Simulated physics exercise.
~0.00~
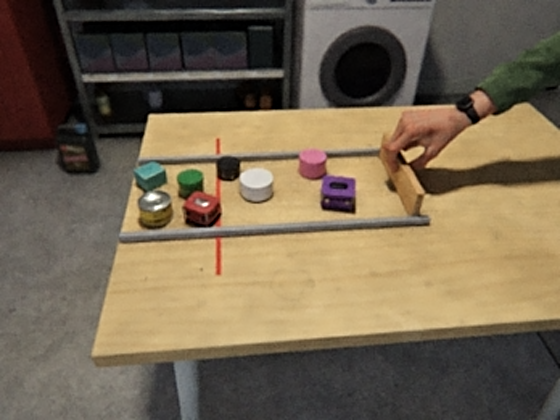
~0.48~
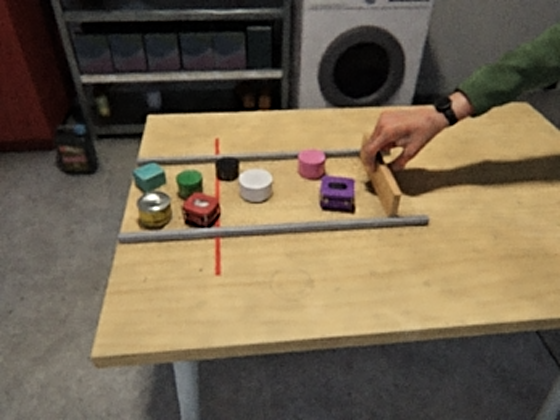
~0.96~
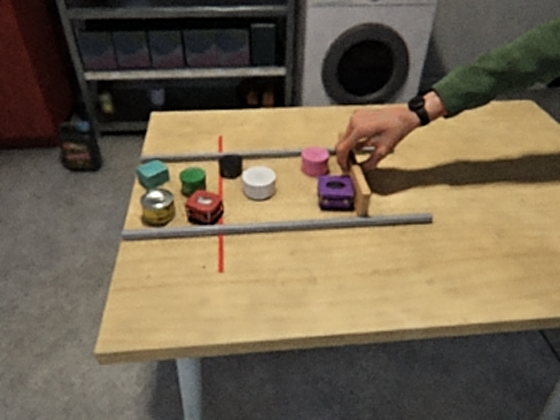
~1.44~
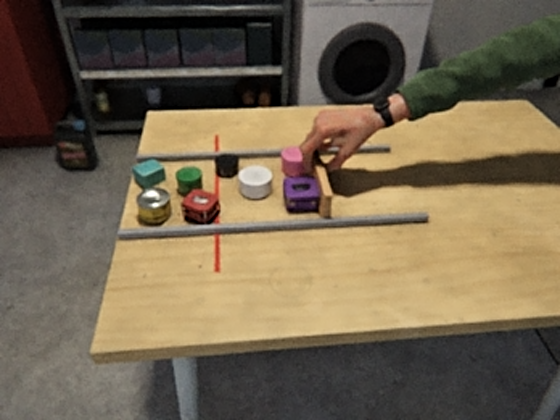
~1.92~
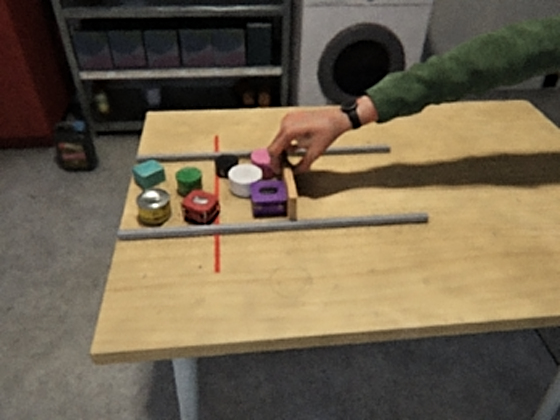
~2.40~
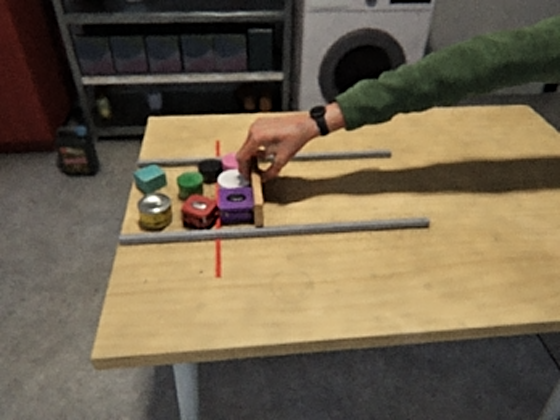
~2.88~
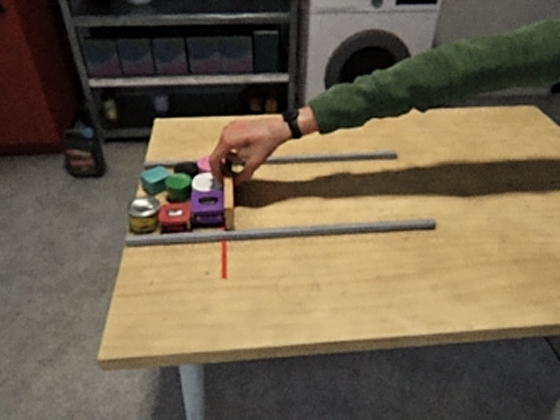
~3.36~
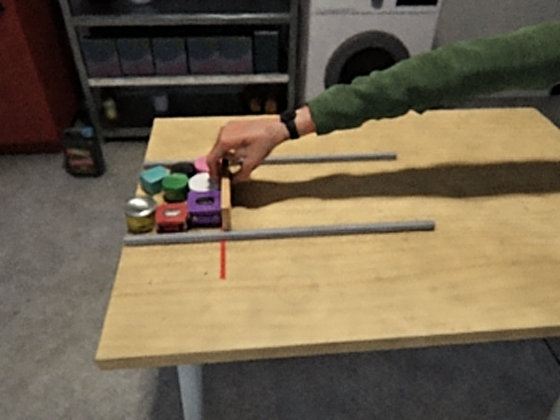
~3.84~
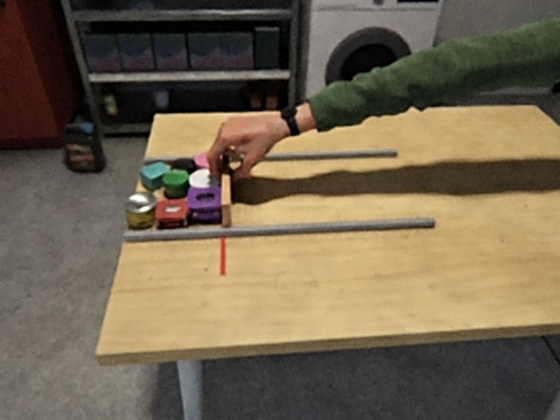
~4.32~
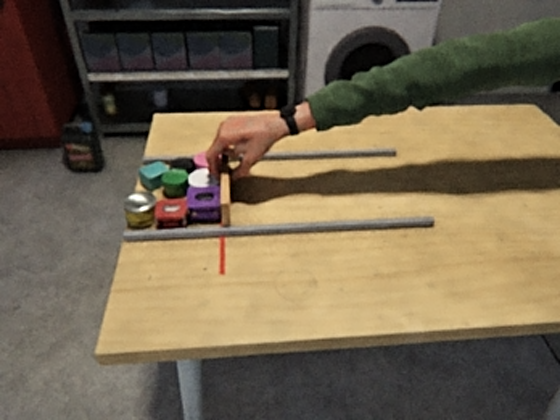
At the start, a hand holds a small wooden board upright between two grey rails on a table, with assorted small objects to its left and a strip of red tape across the tabletop. The hand slides the board left until it reaches the purple case, which starts moving along with it. The pink lid is carried along too, then the white lid and the black tub. The board pushes the group past much of the tape, crowding it against the green, red and turquoise items near the left end. Finally the board stops around the tape, and everything rests on the table, with nothing fallen.
